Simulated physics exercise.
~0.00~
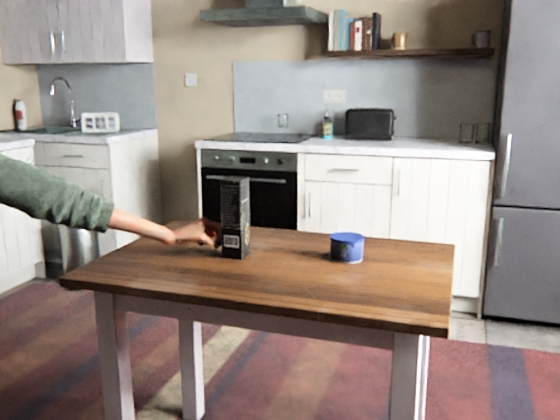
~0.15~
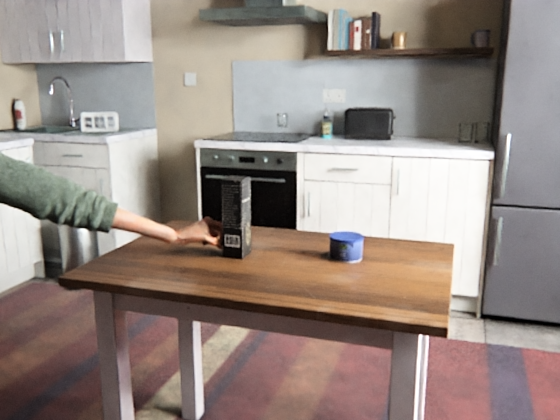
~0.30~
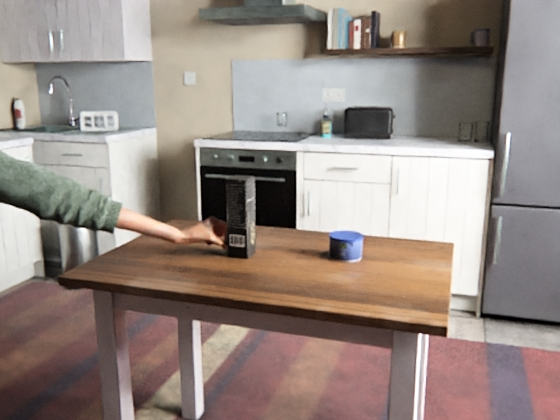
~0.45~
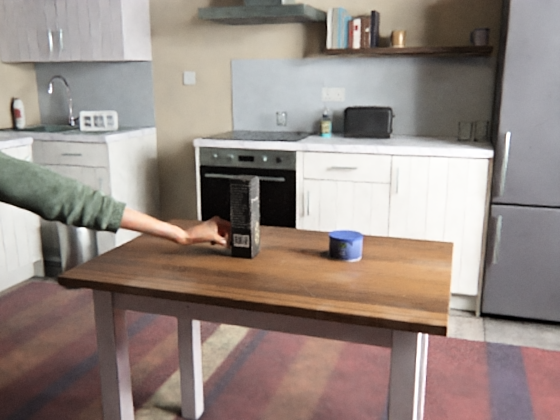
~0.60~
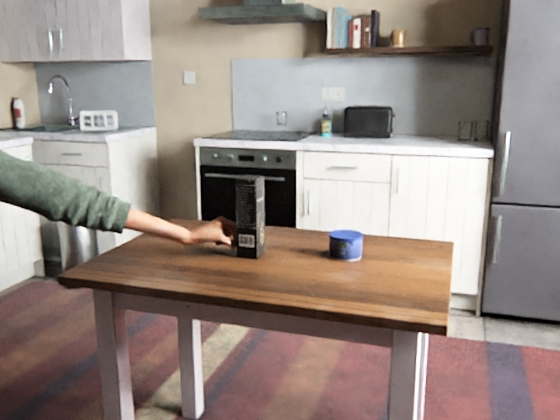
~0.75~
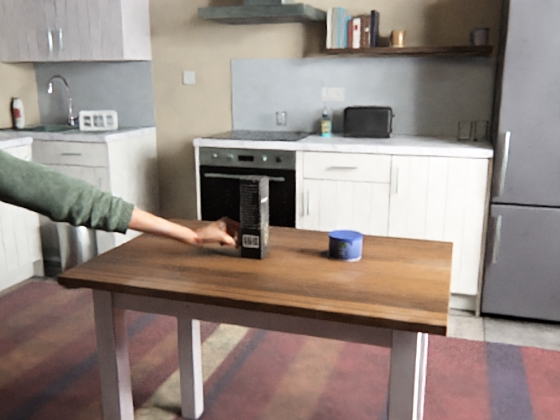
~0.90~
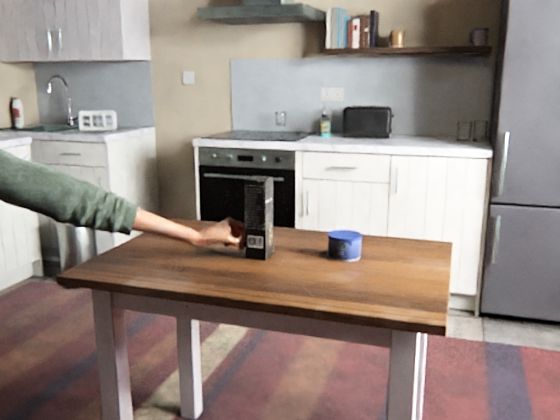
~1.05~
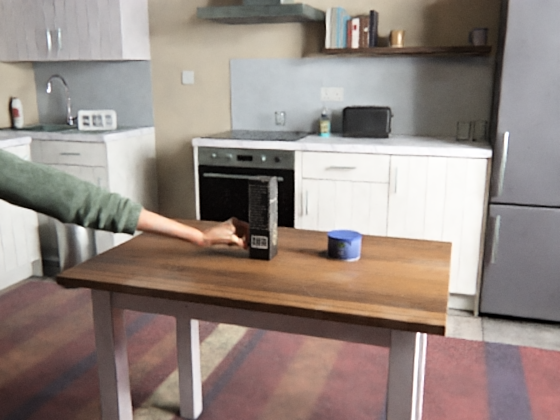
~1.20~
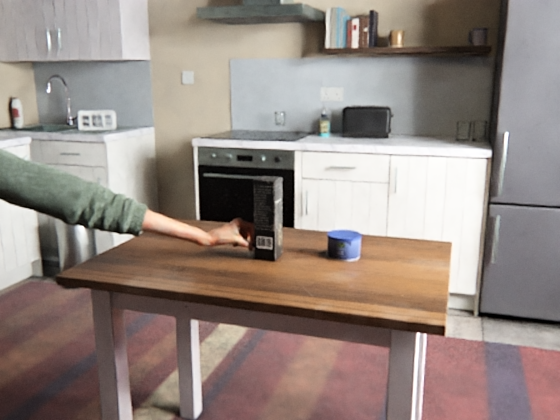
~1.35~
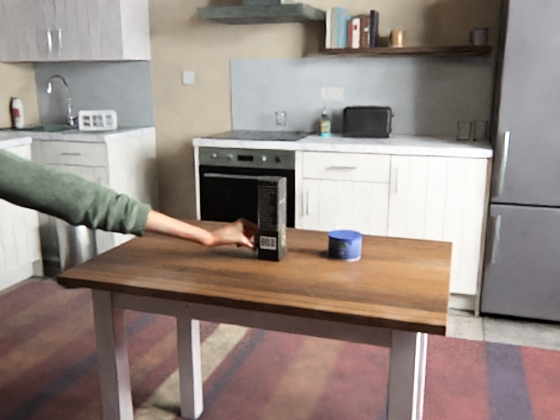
A hand in a green sleeve slowly pushed a tall black carton to the right across a wooden kitchen table, bringing it closer to a blue tub that stayed put, and the carton was still upright with the hand against it at the end.
